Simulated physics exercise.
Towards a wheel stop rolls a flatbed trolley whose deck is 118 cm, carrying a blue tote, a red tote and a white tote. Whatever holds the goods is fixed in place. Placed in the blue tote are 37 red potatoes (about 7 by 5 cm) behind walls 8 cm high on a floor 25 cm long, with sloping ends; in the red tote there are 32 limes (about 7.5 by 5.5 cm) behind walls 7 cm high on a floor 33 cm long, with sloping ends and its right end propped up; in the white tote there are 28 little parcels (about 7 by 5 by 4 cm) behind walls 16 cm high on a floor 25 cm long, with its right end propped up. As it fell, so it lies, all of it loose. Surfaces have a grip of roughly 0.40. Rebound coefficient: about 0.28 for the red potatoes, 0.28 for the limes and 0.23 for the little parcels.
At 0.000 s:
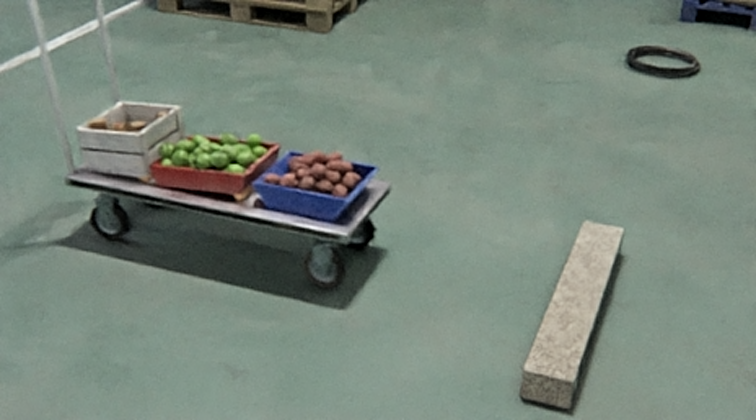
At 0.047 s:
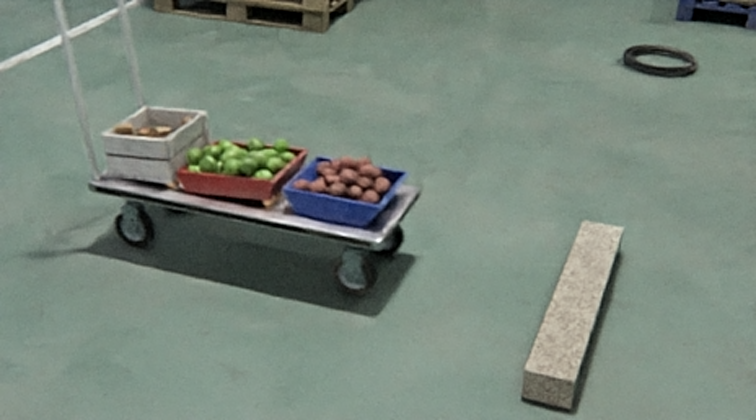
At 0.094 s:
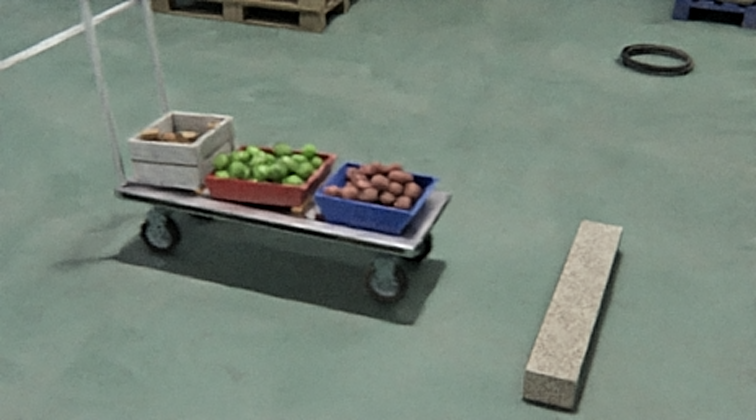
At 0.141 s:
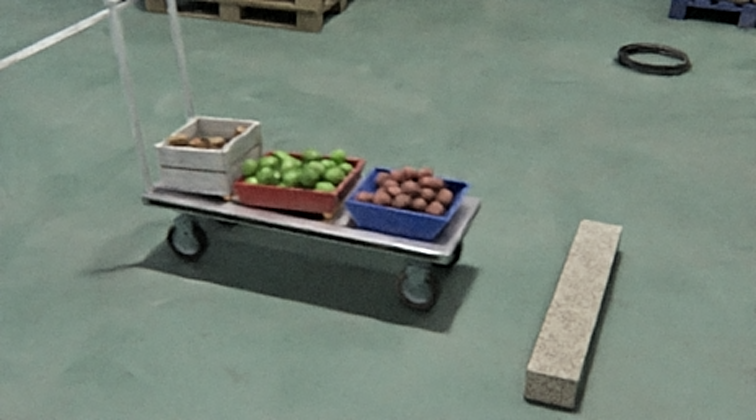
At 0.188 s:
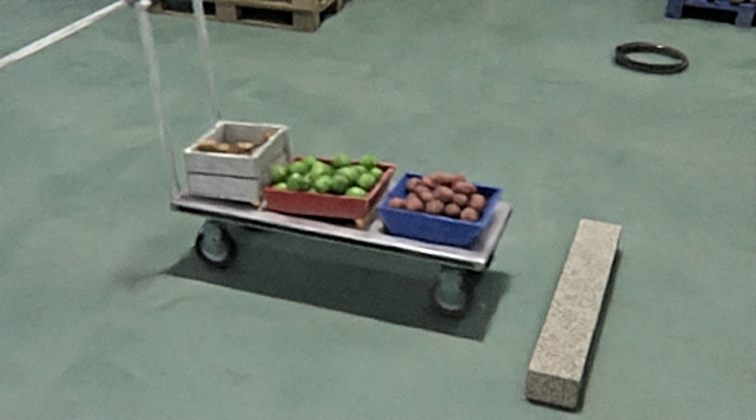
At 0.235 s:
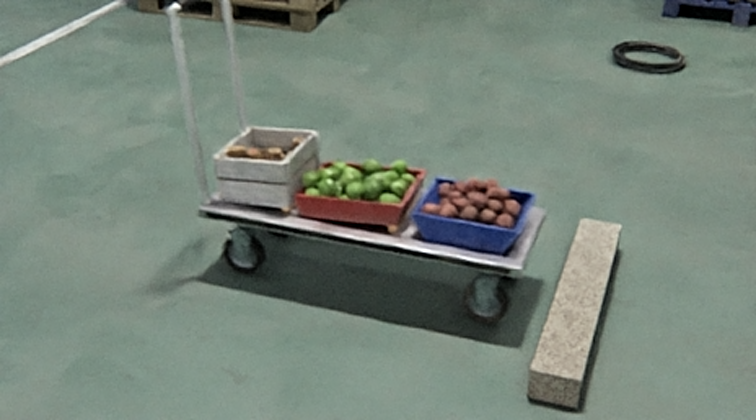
A flatbed trolley carrying three open containers rolls steadily rightward across a green floor, seen from above and to one side. On its deck sit a white slatted crate of small brownish items at left, a red tray of green limes, and a blue tray of reddish potatoes at right. The gap to a speckled block narrows, the loads stay in place, and the camera shifts very slightly.
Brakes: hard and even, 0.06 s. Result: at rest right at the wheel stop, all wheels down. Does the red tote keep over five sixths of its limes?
Retained: Below five sixths.
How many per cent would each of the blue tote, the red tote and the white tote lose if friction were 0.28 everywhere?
In that setup blue tote sheds 30 percent, red tote sheds 30 percent, and white tote sheds 0 percent.
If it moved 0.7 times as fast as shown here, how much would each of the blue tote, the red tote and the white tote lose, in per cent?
In that case the blue tote sheds 10 per cent, the red tote 10 per cent and the white tote 0 per cent.
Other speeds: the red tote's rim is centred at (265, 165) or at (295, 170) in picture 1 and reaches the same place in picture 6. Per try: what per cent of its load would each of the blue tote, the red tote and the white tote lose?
For the blue tote it's 10 % and then 0 %, for the red tote 10 % and then 0 %, and for the white tote 0 % and then 0 %.
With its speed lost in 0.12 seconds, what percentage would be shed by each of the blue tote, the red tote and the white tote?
Blue tote 30 %, red tote 20 %, white tote 0 %.
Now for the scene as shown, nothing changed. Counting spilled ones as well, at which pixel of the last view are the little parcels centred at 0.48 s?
Middle: About (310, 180) px.
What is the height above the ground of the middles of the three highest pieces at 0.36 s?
About 48 cm up, on average.
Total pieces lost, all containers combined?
Count of pieces - near 20.
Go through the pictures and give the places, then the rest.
In the first picture (each is followed by its nearest rim corner in this view; the camera moves round a little), red tote, (242, 174); blue tote, (346, 200); 75 cm short of the stop; none out.
Red tote, (271, 181); blue tote, (378, 206); 63 cm short of the stop, in the second picture.
Red tote, (301, 187); blue tote, (411, 213); 51 cm short of the stop, in the third picture.
Red tote, (333, 193); blue tote, (445, 219); 39 cm short of the stop, in the fourth picture.
Red tote, (365, 199); blue tote, (480, 225); 27 cm short of the stop, in the fifth picture.
Red tote, (399, 205); blue tote, (516, 231); 15 cm short of the stop; none out, in the sixth picture.
After 0.26 s, the brake bites.
After 0.36 s, blue tote 37 in, 0 out, red tote 31 in, 1 out and white tote 28 in, 0 out.
After 0.48 s, blue tote 28 in, 9 out, red tote 26 in, 6 out and white tote 27 in, 1 out.
After 0.71 s, blue tote 25 in, 12 out, red tote 23 in, 9 out and white tote 27 in, 1 out.
Final count (at 1.22 s), blue tote 25 in, 12 out, red tote 23 in, 9 out and white tote 27 in, 1 out. Asked share, 9 of 32, 28 per cent.
